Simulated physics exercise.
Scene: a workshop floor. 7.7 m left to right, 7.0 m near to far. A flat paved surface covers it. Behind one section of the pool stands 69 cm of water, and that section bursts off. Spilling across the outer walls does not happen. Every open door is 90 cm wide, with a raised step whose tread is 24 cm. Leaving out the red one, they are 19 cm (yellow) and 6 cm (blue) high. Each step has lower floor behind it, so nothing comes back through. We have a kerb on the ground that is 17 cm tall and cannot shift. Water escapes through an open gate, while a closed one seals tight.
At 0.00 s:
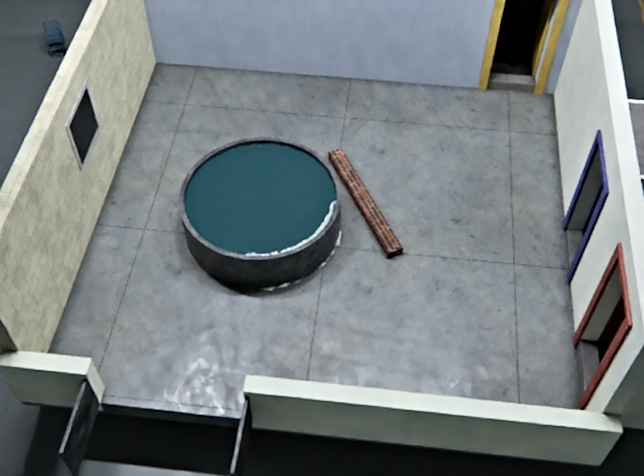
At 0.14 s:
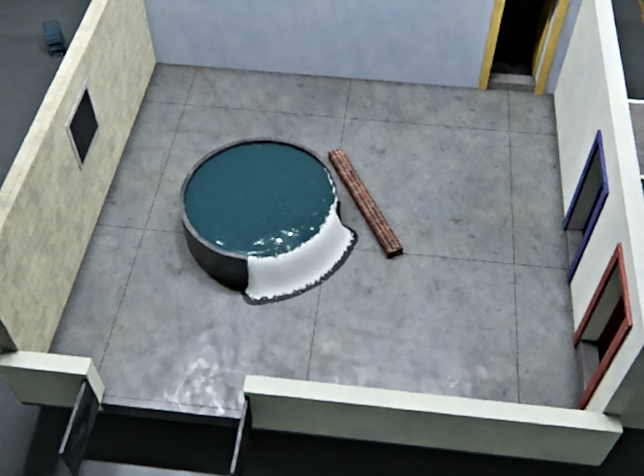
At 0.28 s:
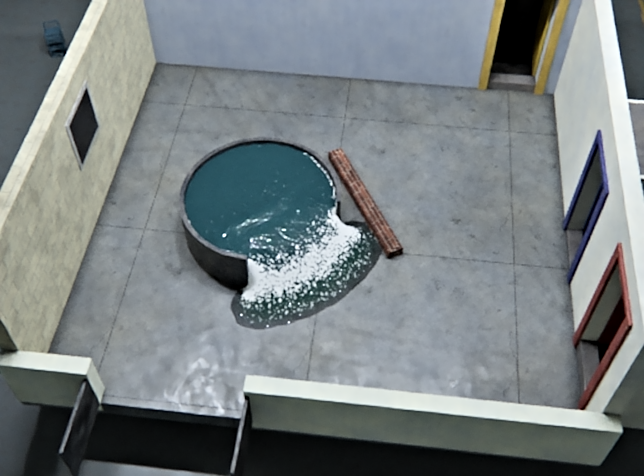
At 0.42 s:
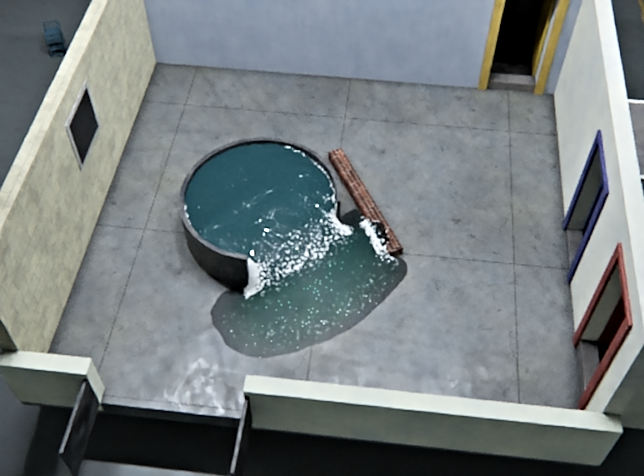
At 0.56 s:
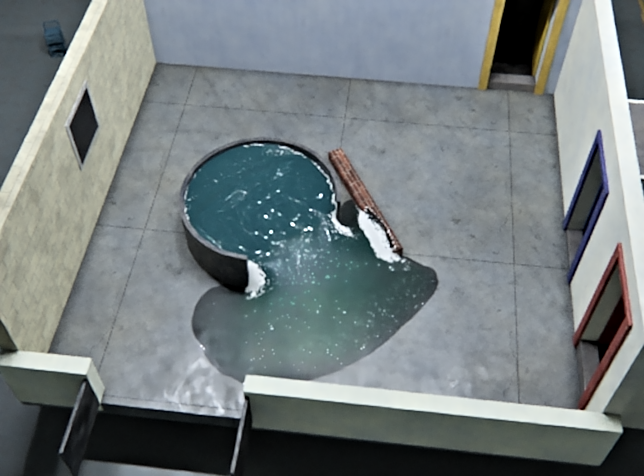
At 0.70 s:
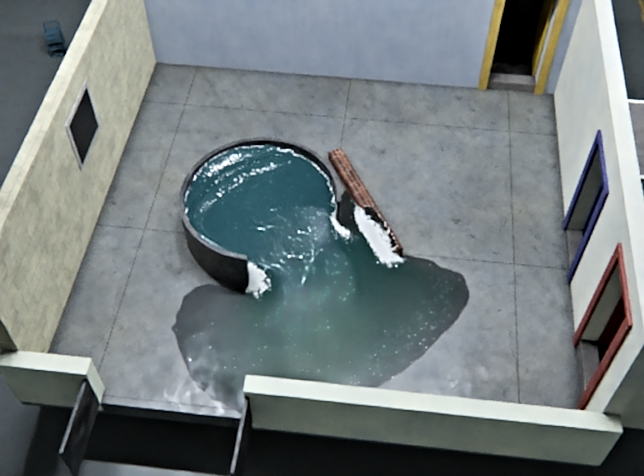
Teal water bursts through the lower right side of a round, dark-walled pool on a grey paved floor, seen from a fixed, high viewpoint. Pale walls enclose the room, with a yellow-edged doorway at the back, blue and red ones on the right, and a reddish brick strip beside the pool. White foam pours out first, then a darkening sheet fans toward the front and right, passing the strip's near end, while ripples cross the pool.
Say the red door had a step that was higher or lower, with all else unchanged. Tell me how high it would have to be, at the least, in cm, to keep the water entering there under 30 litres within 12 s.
It would have to be about 30 cm.
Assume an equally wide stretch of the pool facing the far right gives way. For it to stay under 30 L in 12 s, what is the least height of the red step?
Some 6.5 cm.
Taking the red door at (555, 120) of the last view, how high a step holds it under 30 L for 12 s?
About 10.0 cm.
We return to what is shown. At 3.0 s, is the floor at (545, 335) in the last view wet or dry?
I'd say that place has got wet.
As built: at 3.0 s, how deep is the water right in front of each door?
Yellow door: 0 cm; blue door: 8 cm; red door: 35 cm.
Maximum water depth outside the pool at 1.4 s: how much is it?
Roughly 28 cm.
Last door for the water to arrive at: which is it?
The yellow door.
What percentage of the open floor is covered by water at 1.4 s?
Some 30 in a hundred.
After 1.4 s water covers 30 % of the floor, deepest (28 cm) near (307, 281); 2 cm at the red door, 0 litres in over its 24 cm step.
After 3.0 s water covers 35 % of the floor, deepest (44 cm) near (575, 438); 35 cm at the red door, 39 litres in over its 24 cm step.
After 12.0 s water covers 95 % of the floor, deepest (11 cm) near (96, 224); 4 cm at the red door, 79 litres in over its 24 cm step.
At the red door as built, the water arrived by 1.4 s and peaked near 38 cm at 2.4 s.
With a step of 25.5 cm, 64 litres would have come in within the 12 s; with 34 cm, 15 litres. So under 30 litres takes about 30 cm.
